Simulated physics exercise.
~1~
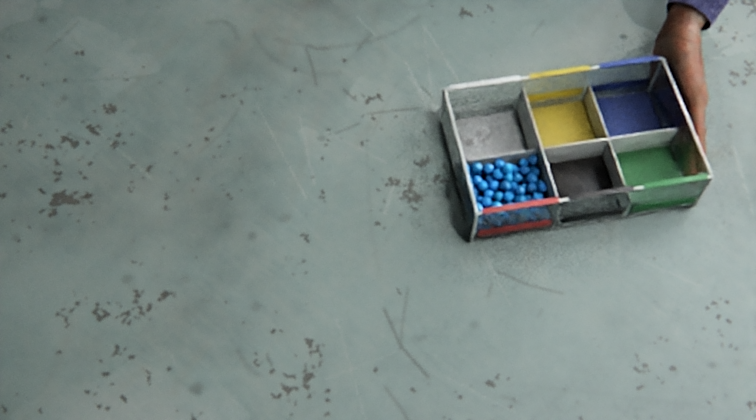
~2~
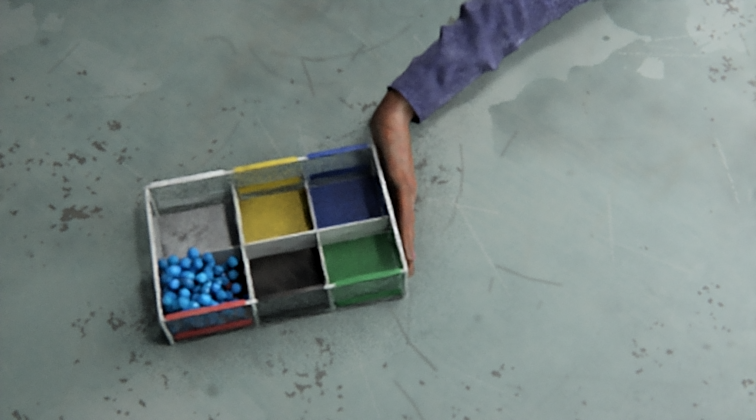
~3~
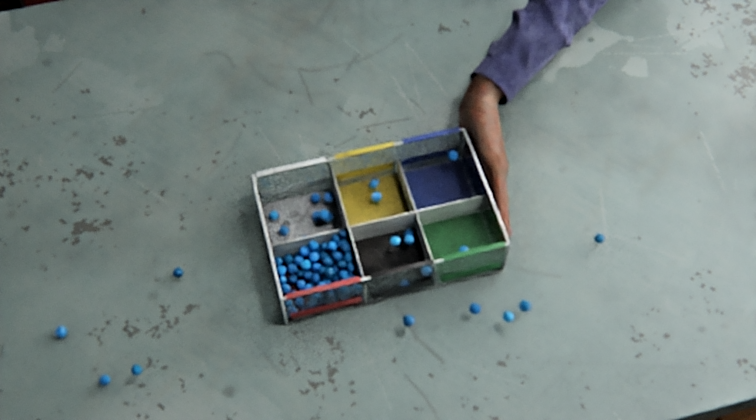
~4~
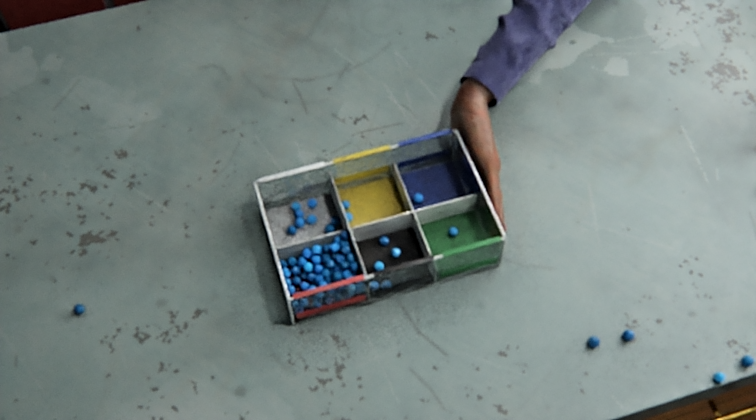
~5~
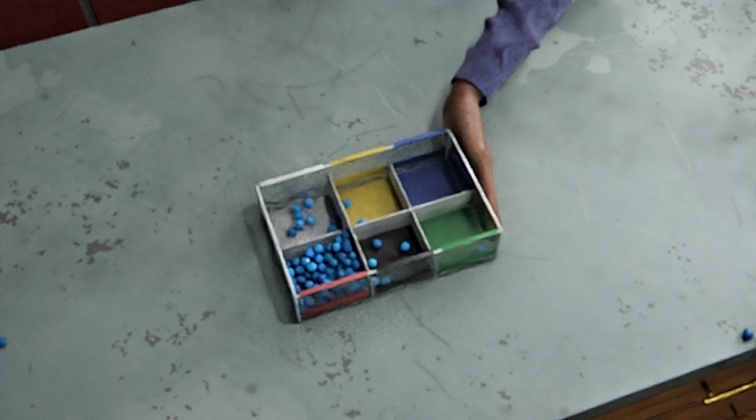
A hand slides a divided tray left then right across a worn tabletop, scattering blue balls into other compartments and outside.
